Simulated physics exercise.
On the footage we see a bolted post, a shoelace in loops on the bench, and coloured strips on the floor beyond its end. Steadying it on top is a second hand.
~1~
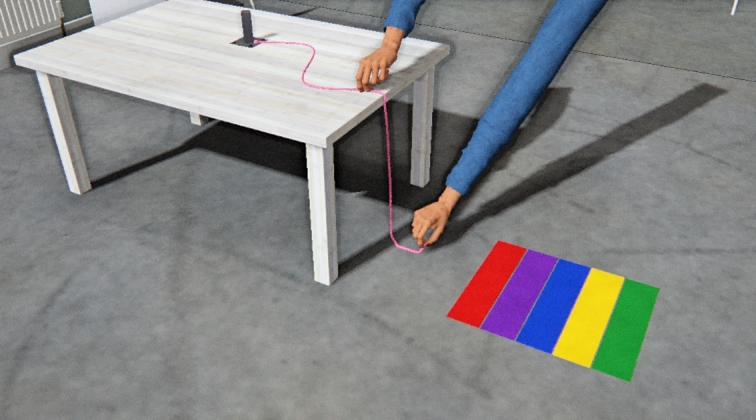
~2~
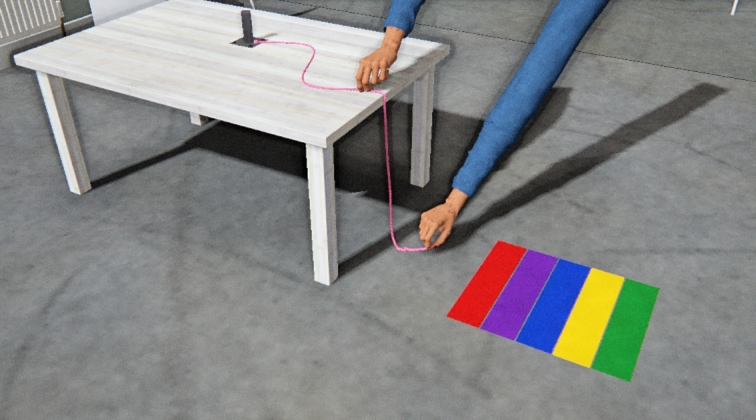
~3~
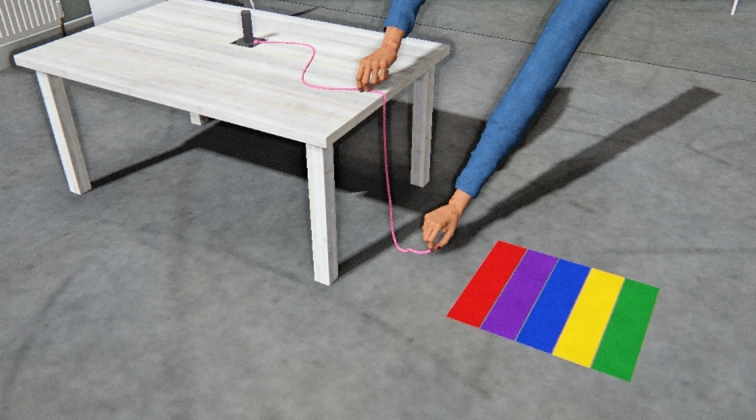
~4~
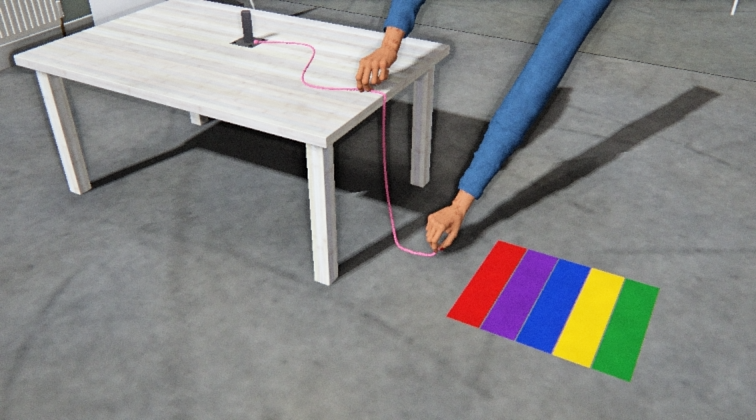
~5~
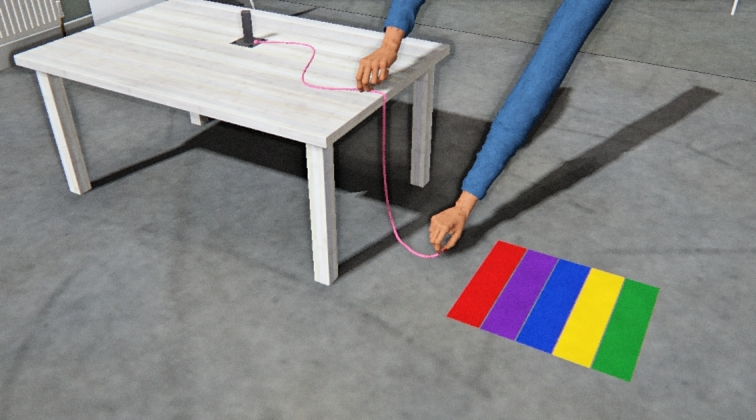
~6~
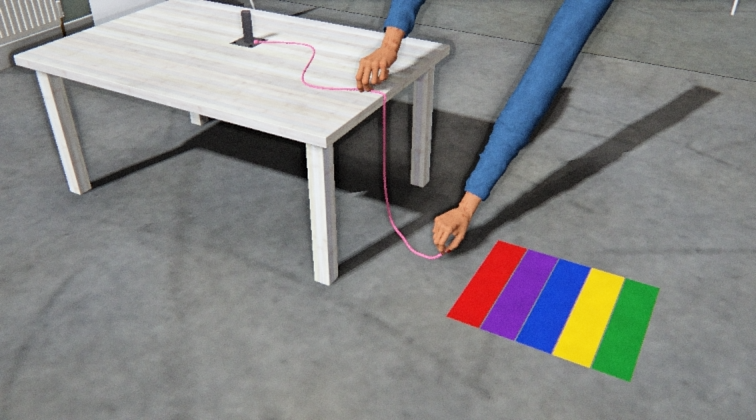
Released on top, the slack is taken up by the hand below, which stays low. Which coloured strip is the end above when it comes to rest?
The yellow one.
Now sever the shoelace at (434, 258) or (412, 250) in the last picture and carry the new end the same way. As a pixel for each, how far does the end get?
Estimated pixels: (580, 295) then (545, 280).
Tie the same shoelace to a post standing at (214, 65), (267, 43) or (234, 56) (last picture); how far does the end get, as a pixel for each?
Try 1 about (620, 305), try 2 about (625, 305), try 3 about (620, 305).
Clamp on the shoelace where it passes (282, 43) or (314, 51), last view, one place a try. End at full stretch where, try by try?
About (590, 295) and (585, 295).
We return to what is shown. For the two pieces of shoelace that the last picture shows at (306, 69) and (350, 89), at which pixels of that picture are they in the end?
Point one: (342, 72); point two: (408, 108).
Soon after, end near (542, 282); over purple.
Then, end near (578, 293); over yellow.
At full stretch, end near (599, 300); over yellow. Over yellow.
